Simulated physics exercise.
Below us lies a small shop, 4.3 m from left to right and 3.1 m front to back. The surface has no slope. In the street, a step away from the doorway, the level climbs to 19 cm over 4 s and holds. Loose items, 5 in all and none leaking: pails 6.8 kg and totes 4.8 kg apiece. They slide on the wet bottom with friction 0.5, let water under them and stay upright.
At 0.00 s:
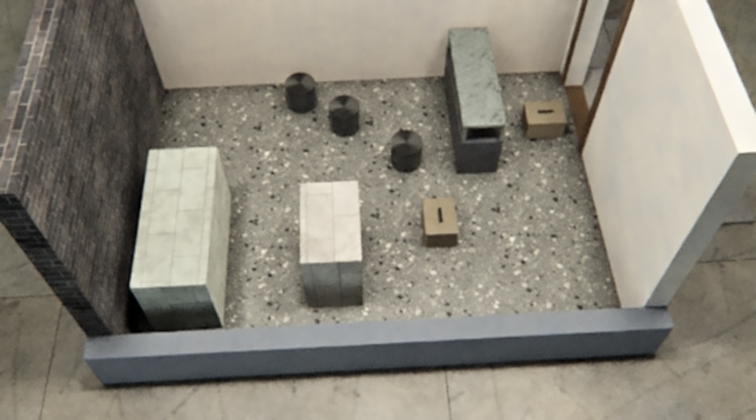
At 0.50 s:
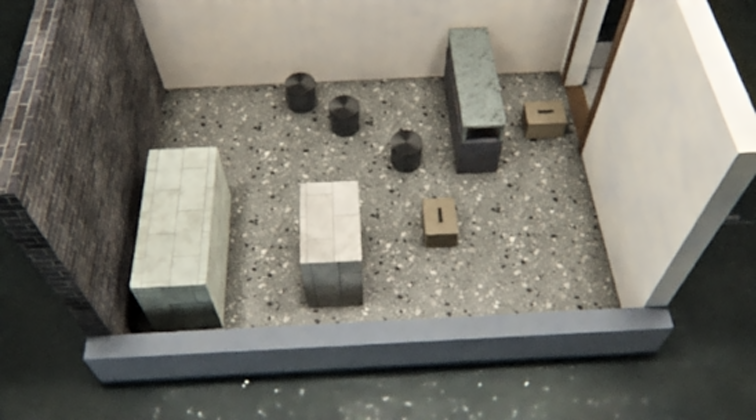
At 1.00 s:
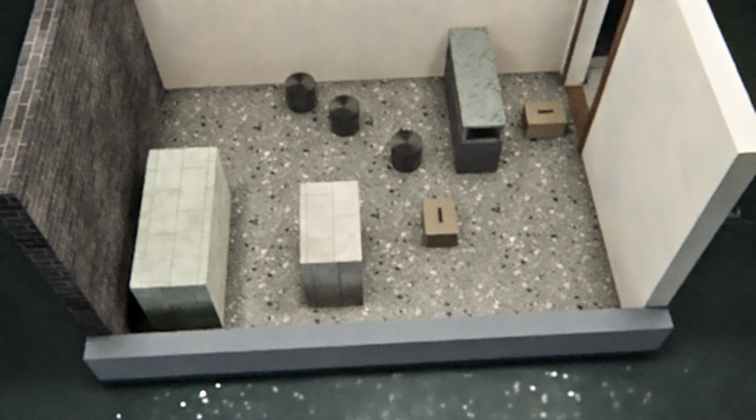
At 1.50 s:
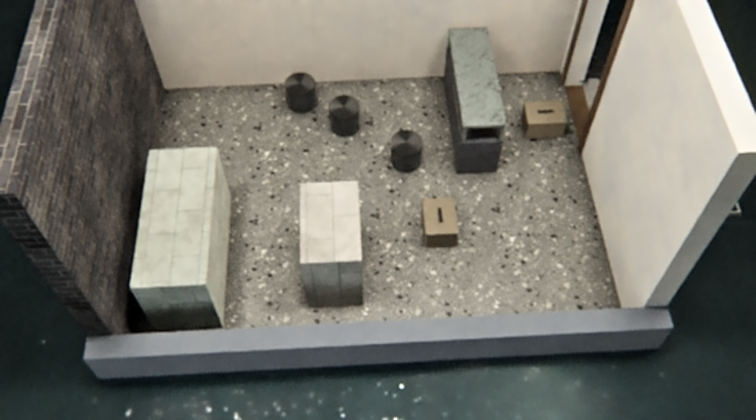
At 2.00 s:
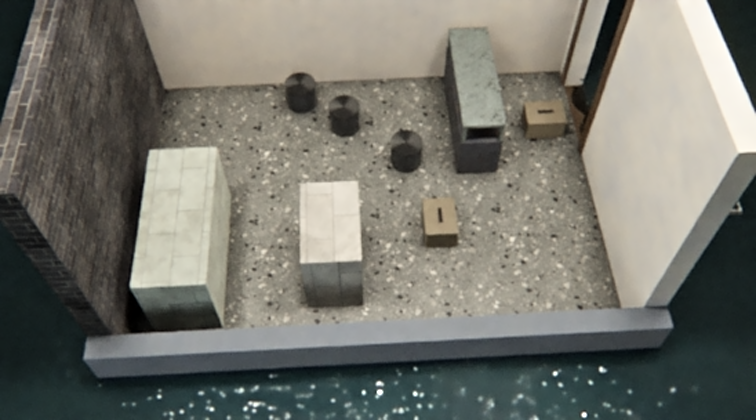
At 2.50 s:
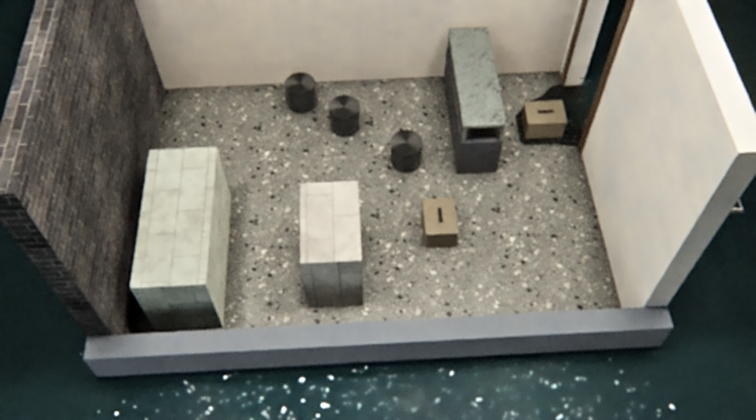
Dark, glinting water replaces the grey paving around a small roofless shop seen from above, then darkens the doorway at the upper right and reaches the floor beside a tan box. Inside, three dark pails stand near the back, with pale blocks at left and centre, a grey-green counter, and another tan box on speckled flooring. The objects stay put, and the camera remains still.
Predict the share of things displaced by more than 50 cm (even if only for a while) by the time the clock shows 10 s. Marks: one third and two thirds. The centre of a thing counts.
Share: Less than a third.
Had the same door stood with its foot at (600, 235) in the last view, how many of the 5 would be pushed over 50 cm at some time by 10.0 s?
In that case 1 of them.
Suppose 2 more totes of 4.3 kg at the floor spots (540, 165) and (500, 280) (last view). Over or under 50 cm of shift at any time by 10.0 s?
In that order: More, over.
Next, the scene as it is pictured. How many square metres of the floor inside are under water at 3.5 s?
Some 1.5 m2.
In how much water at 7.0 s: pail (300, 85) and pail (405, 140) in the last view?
Roughly 1 and 0 cm.
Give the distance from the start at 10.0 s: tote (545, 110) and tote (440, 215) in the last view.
In turn: 300 cm, 10 cm.
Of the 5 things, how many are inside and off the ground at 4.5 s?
1 of them.
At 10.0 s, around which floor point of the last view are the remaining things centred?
Near (369, 183).
After 3.5 s 0 of 5 are over 50 cm from their spots; 0 afloat.
After 4.5 s 1 of 5 are over 50 cm from their spots; 1 afloat.
After 7.0 s 1 of 5 are over 50 cm from their spots; 1 afloat.
After 10.0 s 1 of 5 are over 50 cm from their spots, and 1 have been at some point; 1 afloat.
